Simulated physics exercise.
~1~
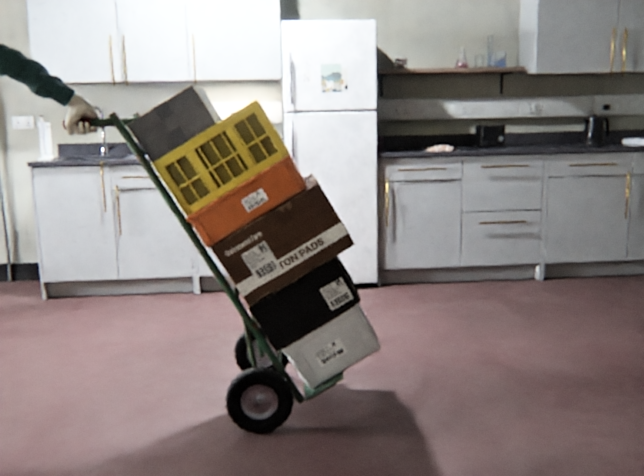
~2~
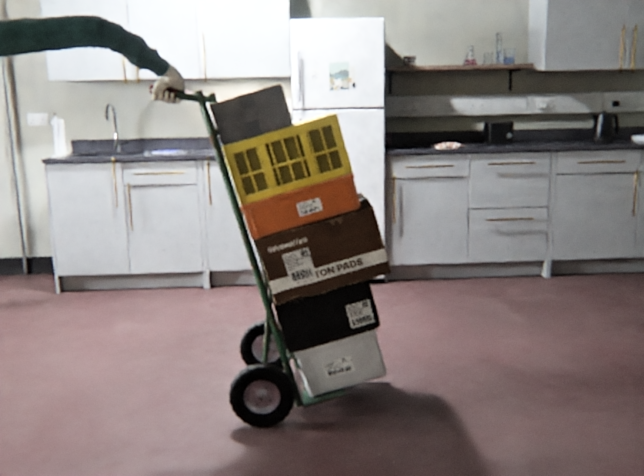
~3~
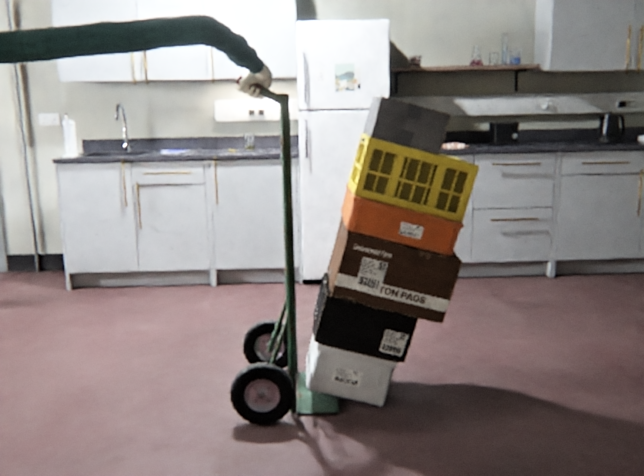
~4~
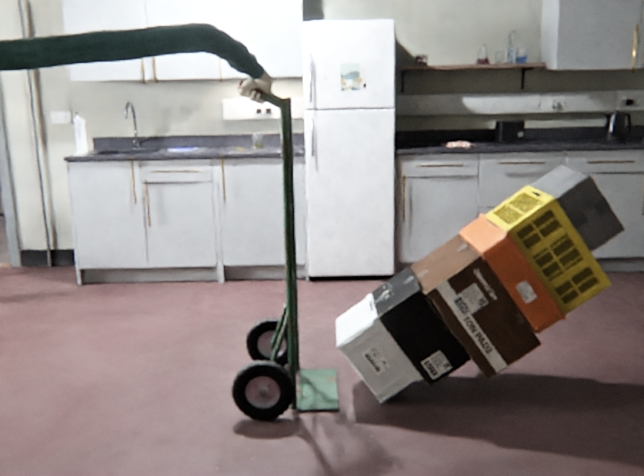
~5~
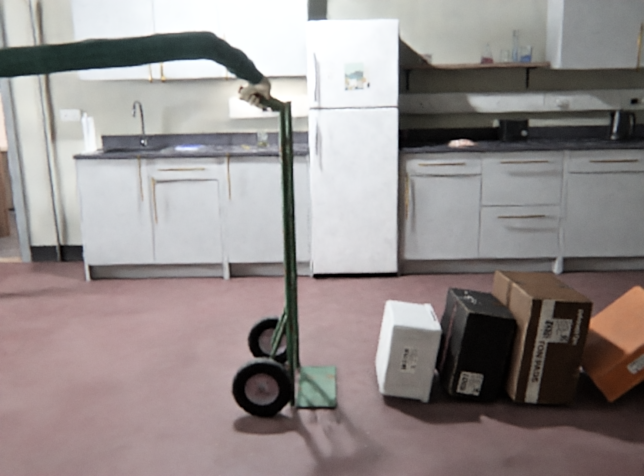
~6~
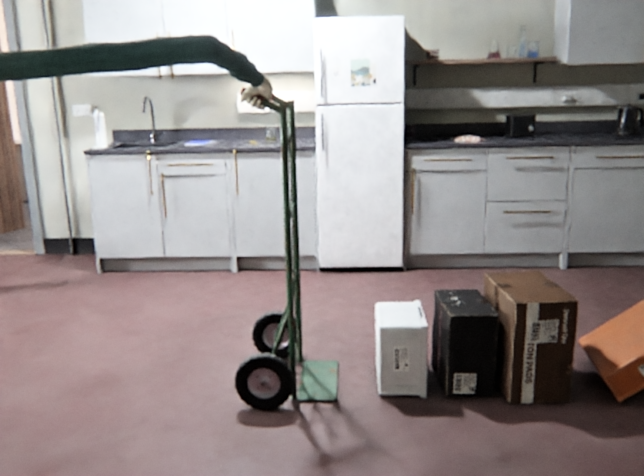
A hand truck tips upright and stops, and its stacked boxes topple rightward onto the floor.
